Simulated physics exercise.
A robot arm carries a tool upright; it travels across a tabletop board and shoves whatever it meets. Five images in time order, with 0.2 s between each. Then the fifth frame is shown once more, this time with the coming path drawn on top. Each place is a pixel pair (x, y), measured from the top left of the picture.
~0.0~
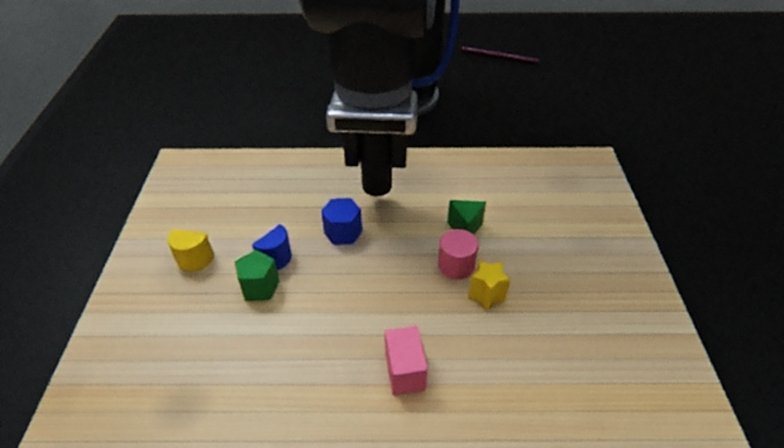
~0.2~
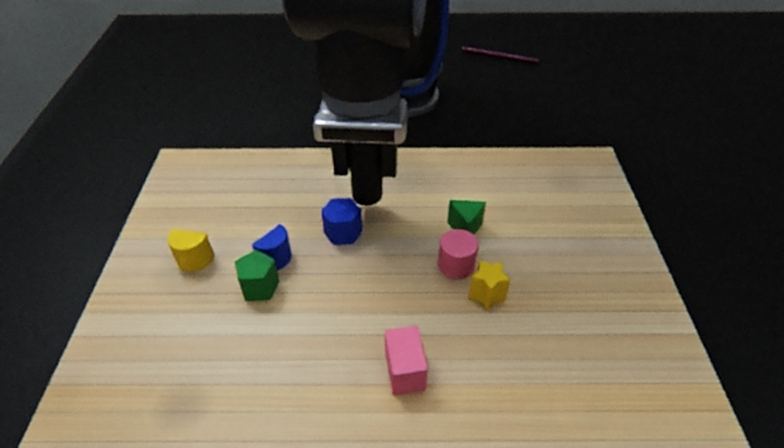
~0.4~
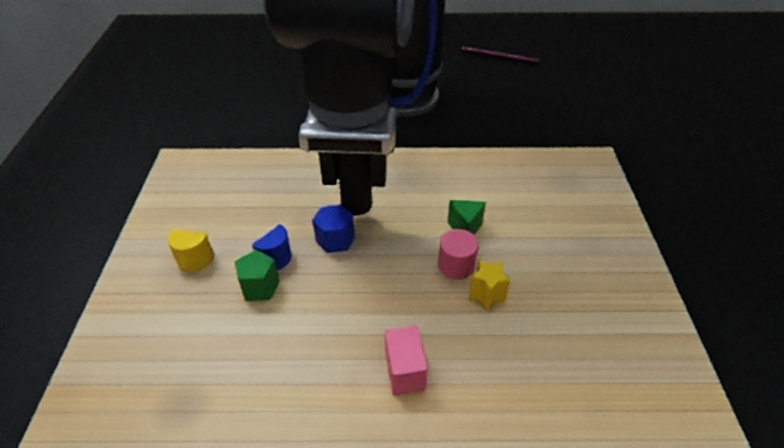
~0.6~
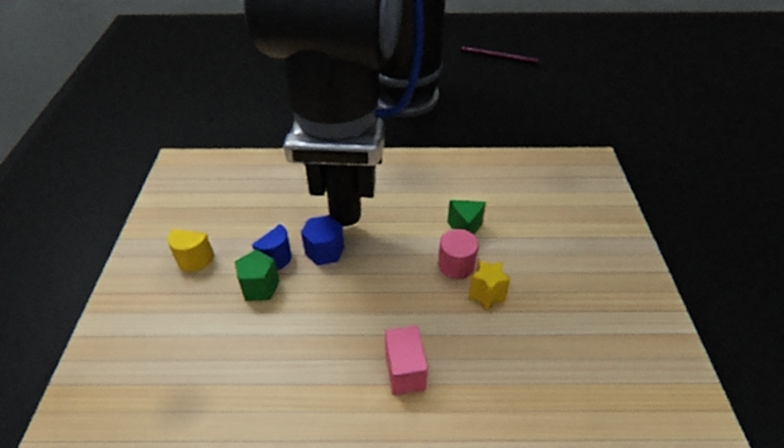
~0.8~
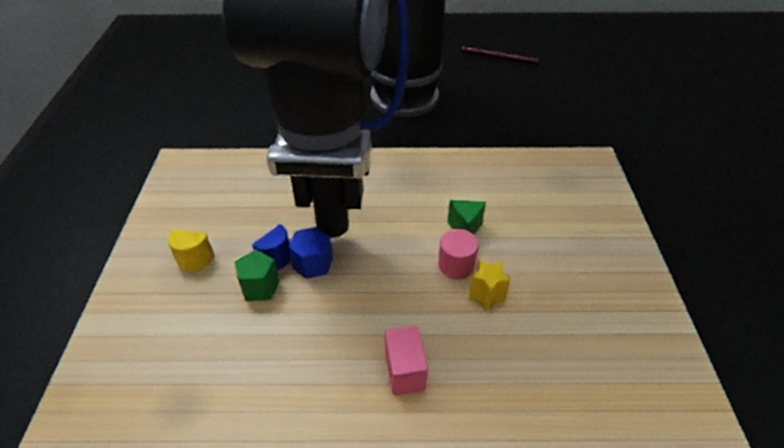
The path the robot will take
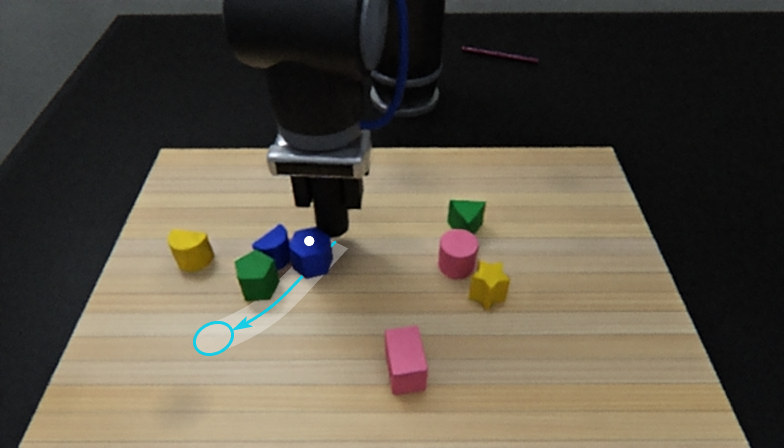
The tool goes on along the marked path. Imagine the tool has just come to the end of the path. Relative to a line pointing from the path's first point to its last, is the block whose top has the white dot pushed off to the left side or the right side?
Pushed left.
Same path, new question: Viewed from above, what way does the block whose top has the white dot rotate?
Looking down, my answer is that the block whose top has the white dot rotates anticlockwise.
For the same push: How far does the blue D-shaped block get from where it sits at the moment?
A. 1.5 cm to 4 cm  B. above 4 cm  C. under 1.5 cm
The answer is C.
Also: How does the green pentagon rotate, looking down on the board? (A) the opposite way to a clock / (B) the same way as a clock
B.
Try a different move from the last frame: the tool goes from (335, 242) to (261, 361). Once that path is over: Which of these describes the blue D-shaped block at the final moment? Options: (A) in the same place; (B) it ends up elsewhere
Choice A: In the same place.
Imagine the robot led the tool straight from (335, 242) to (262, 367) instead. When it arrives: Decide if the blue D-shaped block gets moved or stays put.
Here's my answer: The blue D-shaped block remains in position.
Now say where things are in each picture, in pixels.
The first picture shows tip of the tool (377, 187), middles of tops, green pentagon (253, 265), blue D-shaped block (272, 238), blue hexagonal block (341, 210).
The second picture shows tool (367, 196), nothing pushed.
The third picture shows tool (357, 205), blue hexagonal block (333, 217).
The fourth picture shows tool (346, 215), blue hexagonal block (321, 228).
The fifth picture shows tool (333, 227), green pentagon (253, 265), blue D-shaped block (272, 238), blue hexagonal block (309, 241).
The line goes from (335, 242) through (286, 293) to (214, 338); the dot is on the blue hexagonal block.
What follows on the original path. One third of the way, tool (300, 261); green pentagon (241, 268); blue hexagonal block (276, 279).
Two thirds of the way, tool (260, 297); green pentagon (237, 269), turned 20° clockwise; blue hexagonal block (240, 322), turned 30° anticlockwise.
At the end, tool (207, 323); green pentagon (235, 270), turned 30° clockwise; blue D-shaped block unmoved; blue hexagonal block (214, 349), turned 70° anticlockwise.
